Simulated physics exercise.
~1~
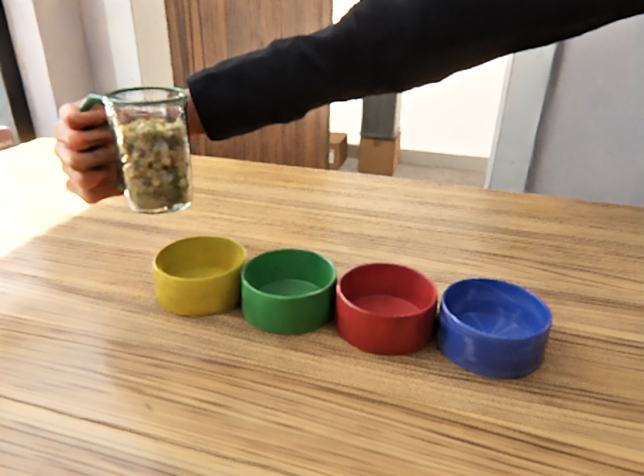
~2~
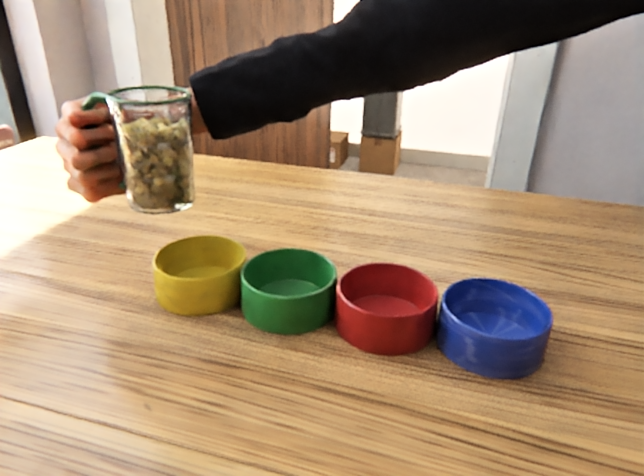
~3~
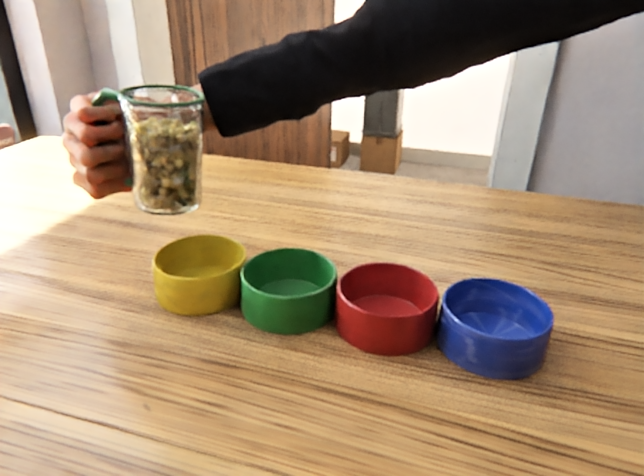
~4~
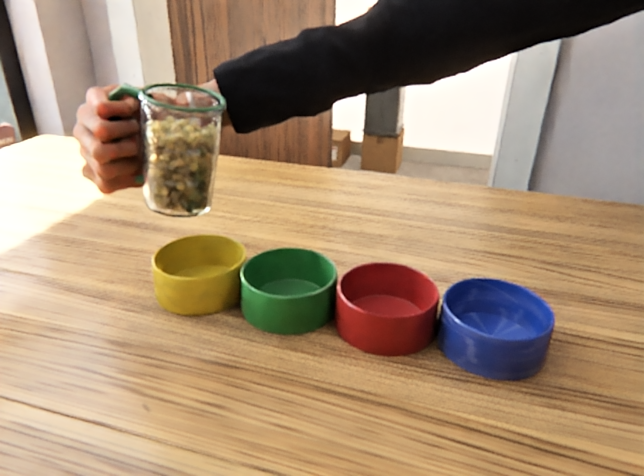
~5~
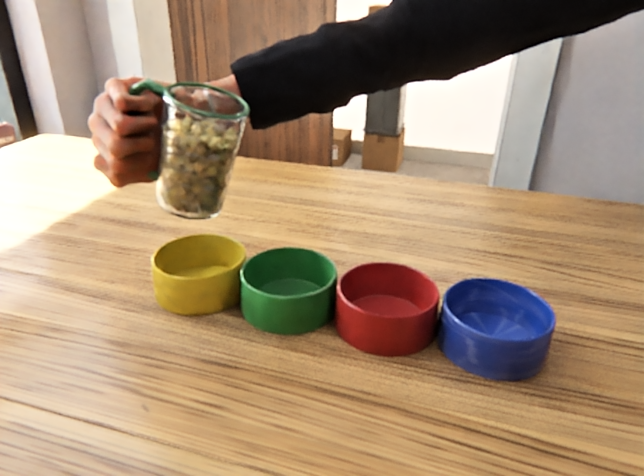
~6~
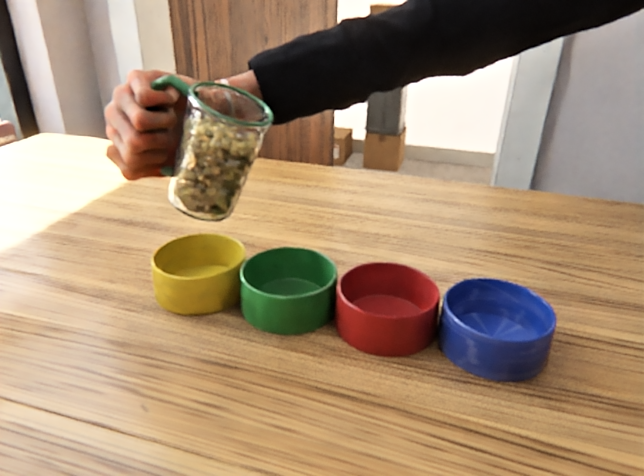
A hand in a black sleeve holds a clear glass cup of small pale-green and tan pieces above the left side of a wooden table, seen from slightly above in a room. Yellow, green, red and blue dishes sit in a row from left to right, all motionless. The cup stays nearly upright at first, then moves a short way right while tilting rightward, the camera staying still.
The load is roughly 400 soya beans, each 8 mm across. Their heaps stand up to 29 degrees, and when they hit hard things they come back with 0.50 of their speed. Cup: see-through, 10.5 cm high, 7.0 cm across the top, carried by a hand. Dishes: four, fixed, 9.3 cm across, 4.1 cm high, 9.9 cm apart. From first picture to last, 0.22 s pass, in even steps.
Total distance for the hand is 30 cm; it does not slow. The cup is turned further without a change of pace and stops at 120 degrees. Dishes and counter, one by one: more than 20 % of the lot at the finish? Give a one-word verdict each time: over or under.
Verdicts: Red under, blue over, green under, yellow under, counter over.
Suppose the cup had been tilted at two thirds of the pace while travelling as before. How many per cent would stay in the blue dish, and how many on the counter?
Blue 70; counter 30.
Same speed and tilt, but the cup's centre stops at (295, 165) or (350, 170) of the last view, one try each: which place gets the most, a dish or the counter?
The largest share ends at red first and at red second.
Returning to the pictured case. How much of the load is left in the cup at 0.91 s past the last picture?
Around 10 in a hundred.
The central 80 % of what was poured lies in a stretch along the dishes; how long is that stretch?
Roughly 20 cm.
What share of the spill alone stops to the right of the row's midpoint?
About 100 per cent.
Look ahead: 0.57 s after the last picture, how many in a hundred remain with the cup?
Roughly 90 per cent.
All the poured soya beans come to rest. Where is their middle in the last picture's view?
At about (526, 343).
Then, 0.34 s after the last picture, tilt 70 degrees; cup holds 100 %.
Then, 0.57 s after the last picture, tilt 102 degrees; cup holds 90 %.
Then, 0.91 s after the last picture, tilt 120 degrees; cup holds 10 %, blue 50 %.
In the end, red 0 %, blue 55 %, green 0 %, yellow 0 %, counter 45 %.
